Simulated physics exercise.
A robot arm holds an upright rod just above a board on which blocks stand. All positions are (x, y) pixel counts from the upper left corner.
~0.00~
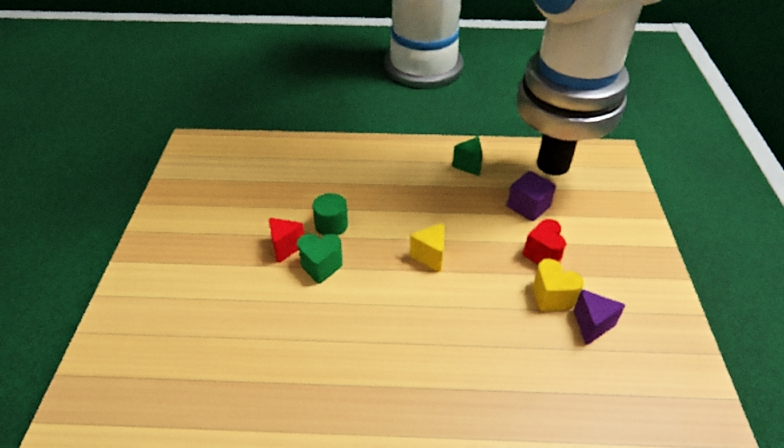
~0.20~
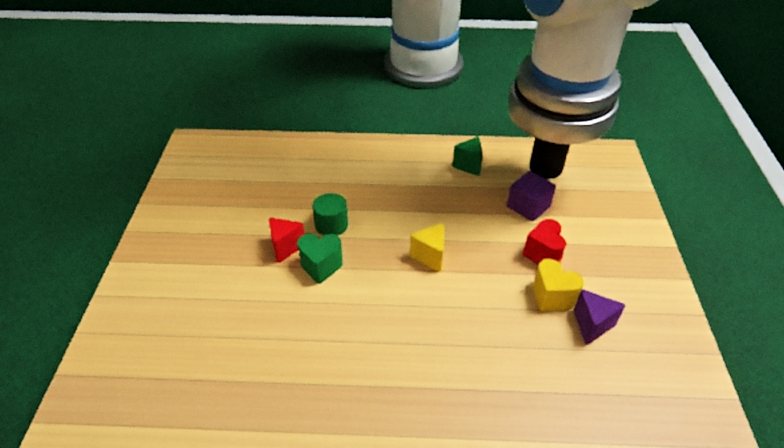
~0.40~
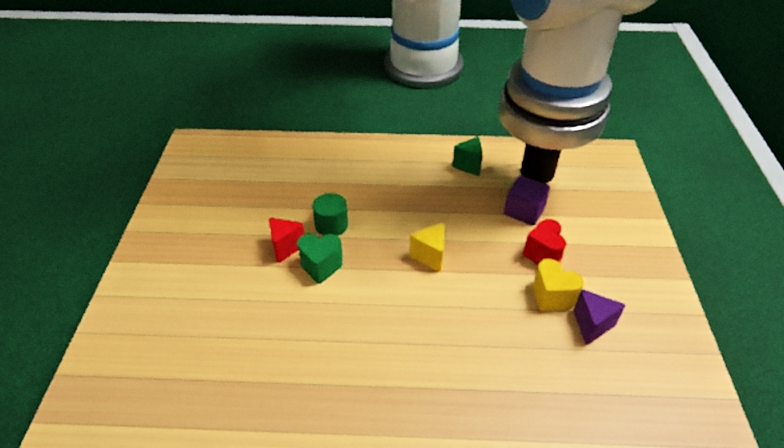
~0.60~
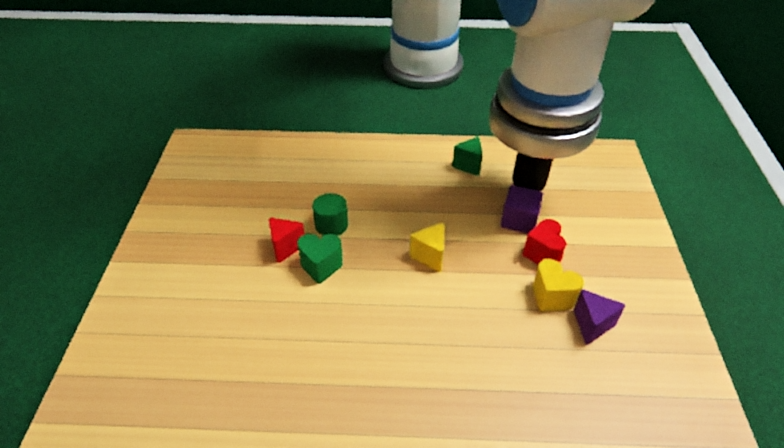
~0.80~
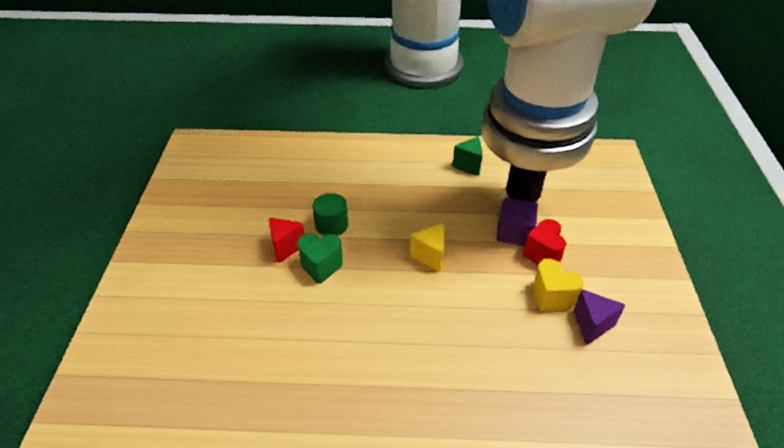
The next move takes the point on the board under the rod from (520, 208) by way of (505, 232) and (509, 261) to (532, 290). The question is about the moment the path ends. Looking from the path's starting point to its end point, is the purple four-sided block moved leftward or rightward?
That block drifts right.
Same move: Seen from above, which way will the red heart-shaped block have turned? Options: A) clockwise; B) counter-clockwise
Correct choice: B.
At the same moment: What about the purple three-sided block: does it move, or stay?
It gets displaced.
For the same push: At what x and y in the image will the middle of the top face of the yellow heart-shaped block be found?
Somewhere near (581, 289).
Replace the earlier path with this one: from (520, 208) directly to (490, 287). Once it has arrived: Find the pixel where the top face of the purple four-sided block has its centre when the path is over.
If I read the scene right, the answer is (490, 298).
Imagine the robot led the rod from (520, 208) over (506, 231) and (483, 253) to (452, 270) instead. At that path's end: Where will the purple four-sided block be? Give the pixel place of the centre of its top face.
It ends at (496, 265).
On the path given first. One third of the way, rod (508, 218); purple four-sided block (506, 237).
Two thirds of the way, rod (512, 246); purple four-sided block (504, 267), turned 15° clockwise; red heart-shaped block (553, 236), turned 20° anticlockwise.
At the end, rod (536, 275); purple four-sided block (505, 284), turned 45° clockwise; red heart-shaped block (557, 240), turned 45° anticlockwise; yellow heart-shaped block (581, 289), turned 20° anticlockwise; purple three-sided block (617, 315), turned 25° clockwise.
